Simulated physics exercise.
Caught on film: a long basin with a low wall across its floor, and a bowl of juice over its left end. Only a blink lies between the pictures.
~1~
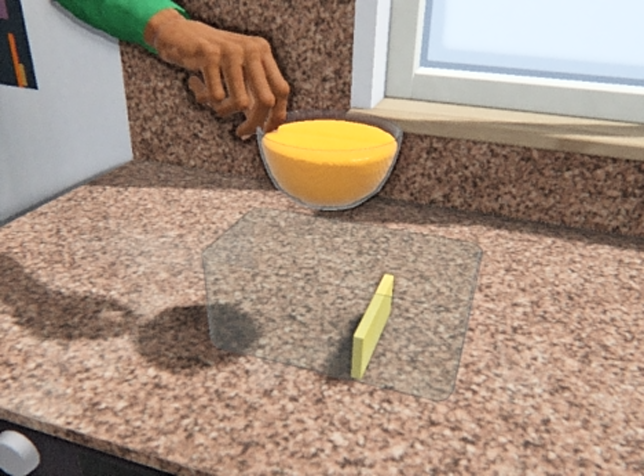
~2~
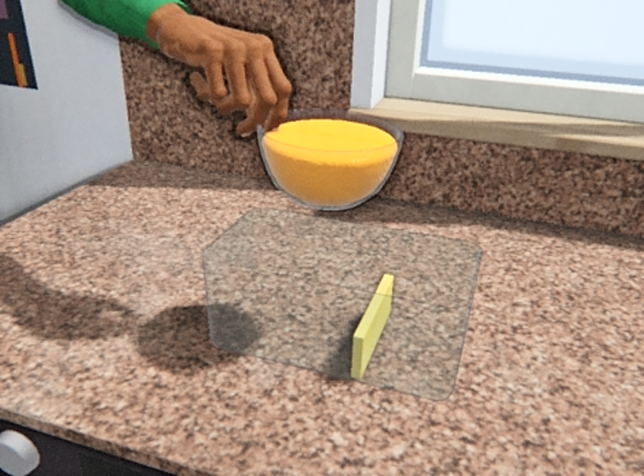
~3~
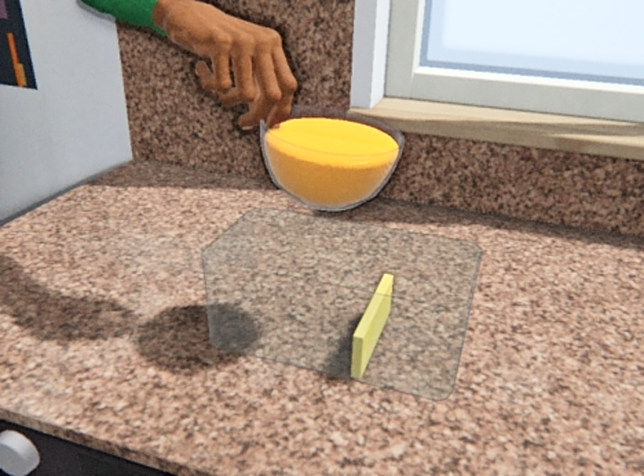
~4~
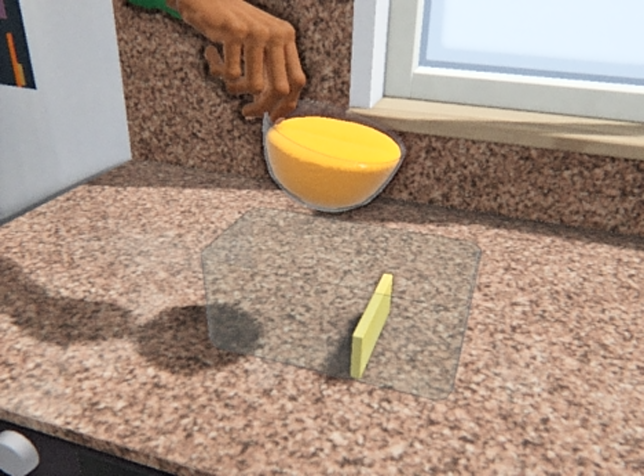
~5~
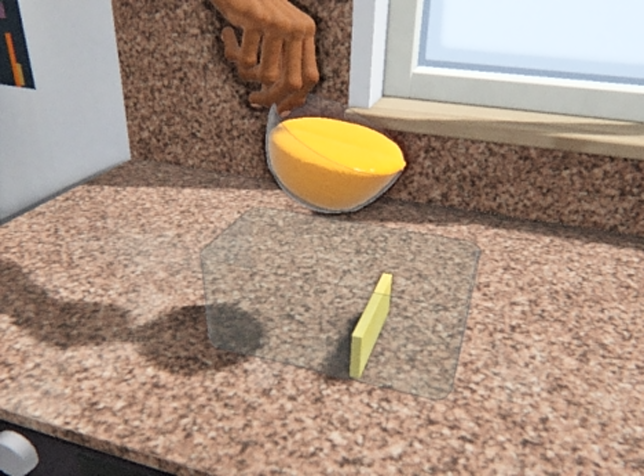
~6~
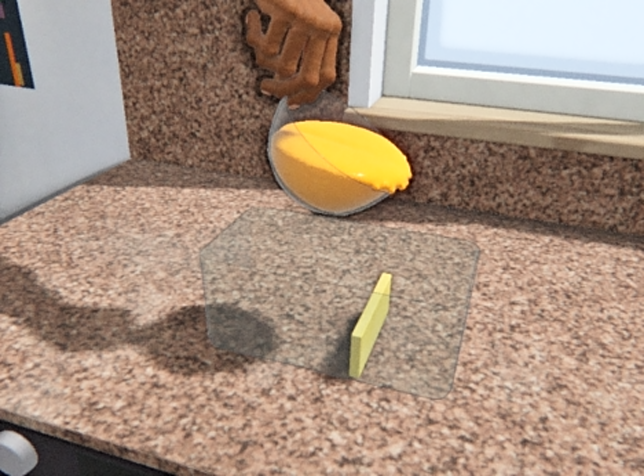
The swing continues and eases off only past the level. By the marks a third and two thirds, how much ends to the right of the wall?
It comes to more than two thirds.
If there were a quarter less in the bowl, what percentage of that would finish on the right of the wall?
Close to 80 per cent.
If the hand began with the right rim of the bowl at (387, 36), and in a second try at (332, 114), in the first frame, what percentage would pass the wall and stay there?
About 75 and 25 per cent.
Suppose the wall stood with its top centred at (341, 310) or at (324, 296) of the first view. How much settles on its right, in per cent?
About 70 and 85 per cent.
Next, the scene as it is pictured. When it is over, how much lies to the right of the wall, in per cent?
Near 80 %.
A moment on, the bowl is tipped right over and 13 per cent is still to pour, 0 is left of the wall and 61 right of it.
Next, the bowl is tipped right over and 1 per cent is still to pour, 10 is left of the wall and 74 right of it.
Then the bowl is tipped right over and 1 per cent is still to pour, 12 is left of the wall and 82 right of it.
Later the bowl is tipped right over and 0 per cent is still to pour, 15 is left of the wall and 80 right of it.
At rest 15 per cent lies left of the wall, 80 right of it and 6 outside.
